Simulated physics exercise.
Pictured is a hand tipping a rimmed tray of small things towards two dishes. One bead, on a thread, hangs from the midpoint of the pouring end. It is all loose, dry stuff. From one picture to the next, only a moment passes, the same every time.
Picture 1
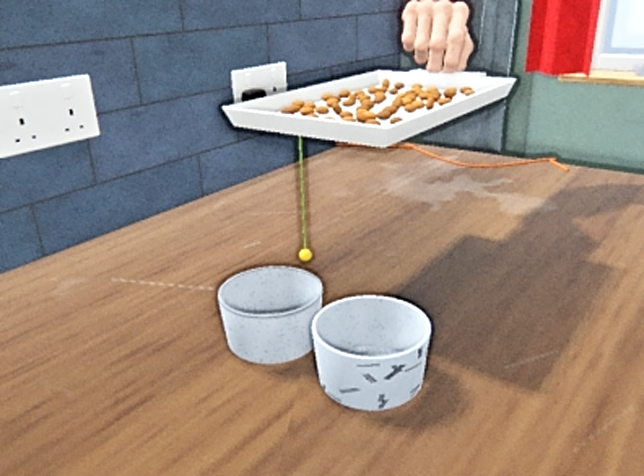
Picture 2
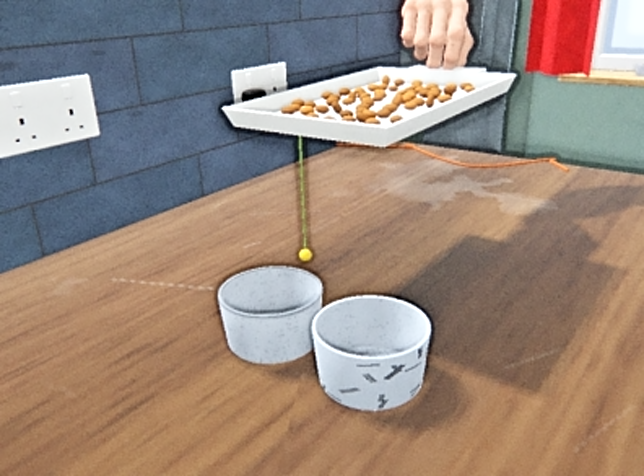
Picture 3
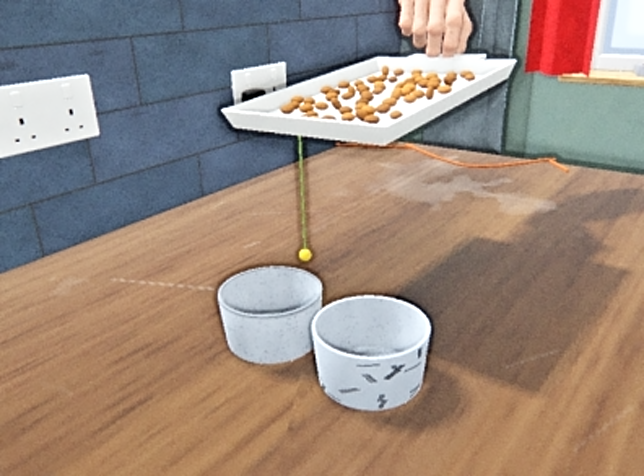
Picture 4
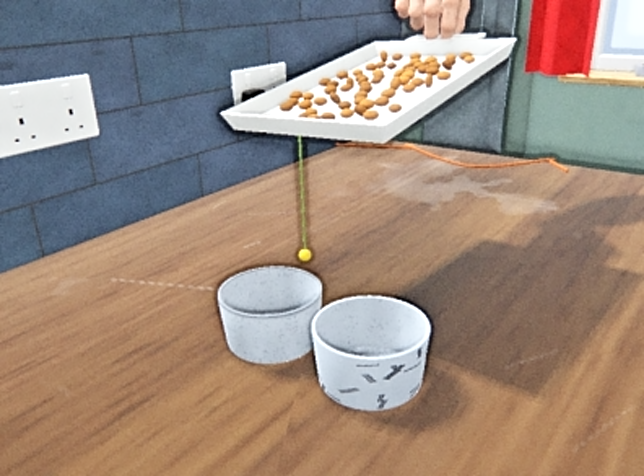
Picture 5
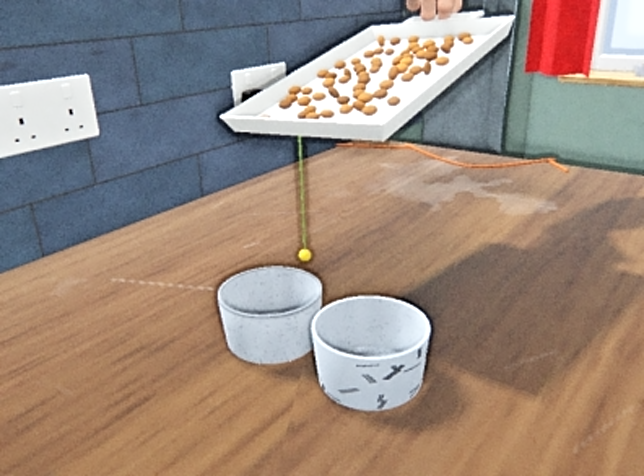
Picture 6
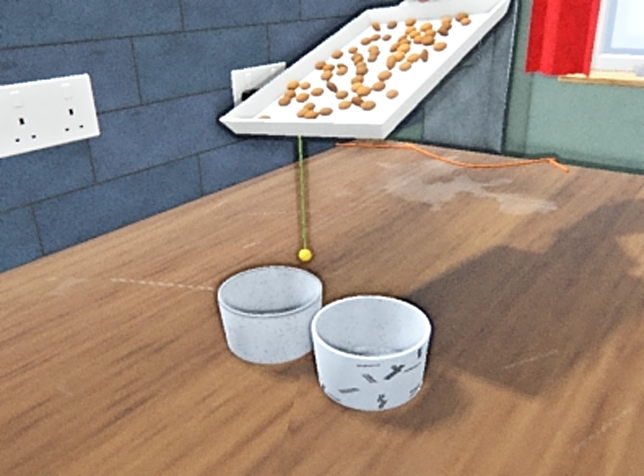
A hand raising the far end of a white tray of small brown pieces, tilting it above two dishes on a wooden surface.
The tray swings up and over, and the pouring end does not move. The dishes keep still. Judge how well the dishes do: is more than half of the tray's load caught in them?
The catch is going to fall below what is lost.
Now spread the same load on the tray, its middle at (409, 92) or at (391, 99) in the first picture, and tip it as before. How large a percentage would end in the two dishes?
Roughly 20 per cent, then 40 per cent.
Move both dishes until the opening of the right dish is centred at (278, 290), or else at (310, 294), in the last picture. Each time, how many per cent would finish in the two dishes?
It comes to roughly 90 per cent in one try and roughly 90 per cent in the next.
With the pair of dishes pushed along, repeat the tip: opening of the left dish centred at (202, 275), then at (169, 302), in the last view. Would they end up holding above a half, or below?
So that's a greater portion the first time round, a lesser portion the second.
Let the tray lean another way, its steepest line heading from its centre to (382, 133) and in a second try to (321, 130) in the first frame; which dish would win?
Record: Try 1, the dish at the right; try 2, the dish at the left.
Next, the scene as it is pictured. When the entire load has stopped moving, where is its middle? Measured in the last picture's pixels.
Once it all stops, the middle lies near (216, 312).
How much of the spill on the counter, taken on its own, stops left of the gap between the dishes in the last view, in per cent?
It comes out at roughly 100 percent.
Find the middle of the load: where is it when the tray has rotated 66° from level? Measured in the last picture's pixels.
I'd put it at about (260, 123).
Shortly afterwards, tray tipped steeply; the bulk on the tray; a little in the air.
Next, tray tipped past a quarter turn; a little in the left dish; near two thirds outside both; near a quarter in the air.
Some moments later, tray tipped past a quarter turn; near a quarter in the left dish; the bulk outside both.
In the end, tray tipped past a quarter turn; none at all in the right dish; near a quarter in the left dish; the bulk outside both.
